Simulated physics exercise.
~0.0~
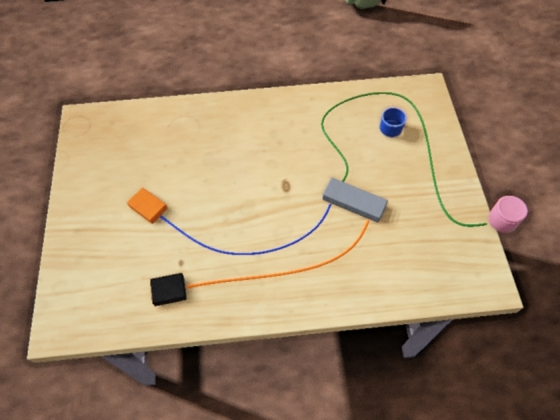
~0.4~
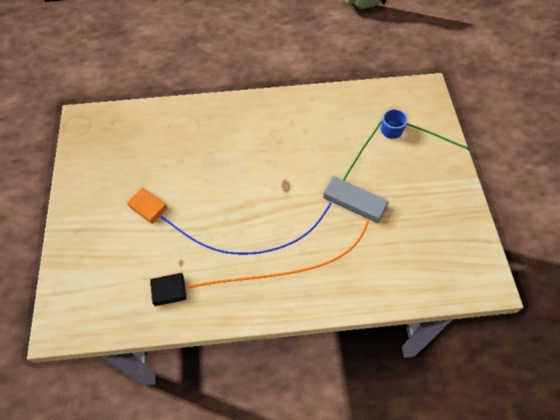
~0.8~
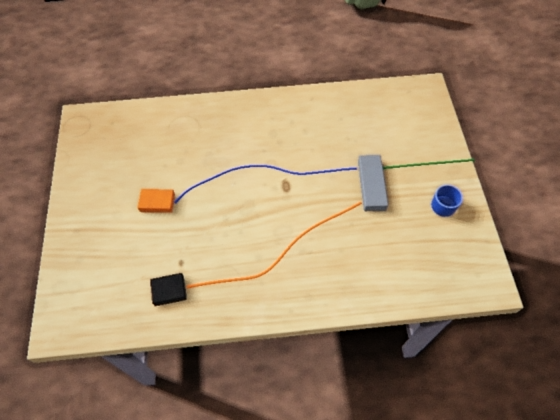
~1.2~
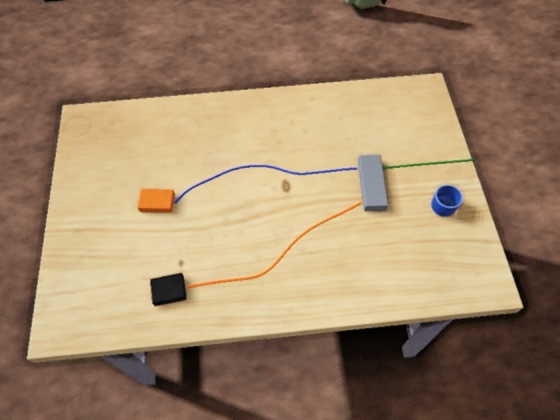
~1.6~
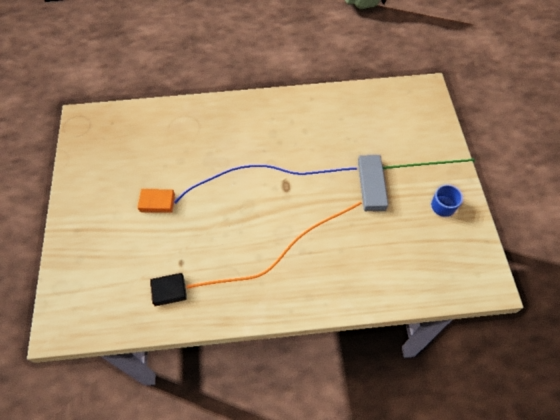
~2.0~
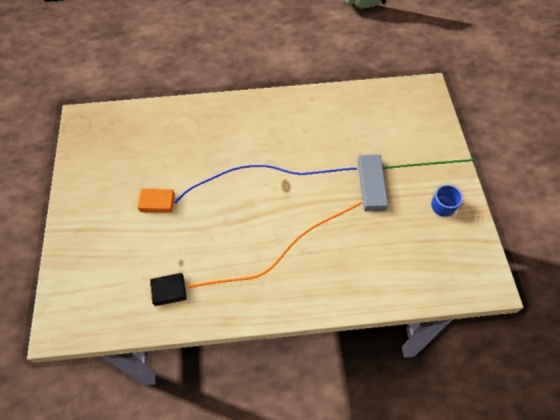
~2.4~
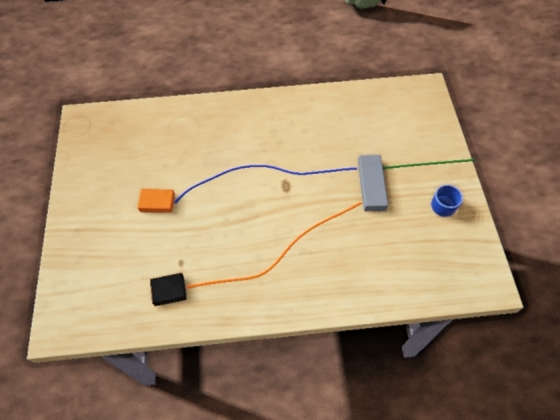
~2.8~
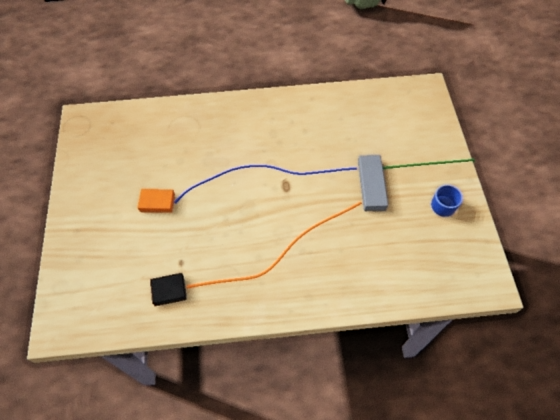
Wooden table with pink cup-like object dropping off right edge, its green cable dragging blue mug and grey strip before all settle.
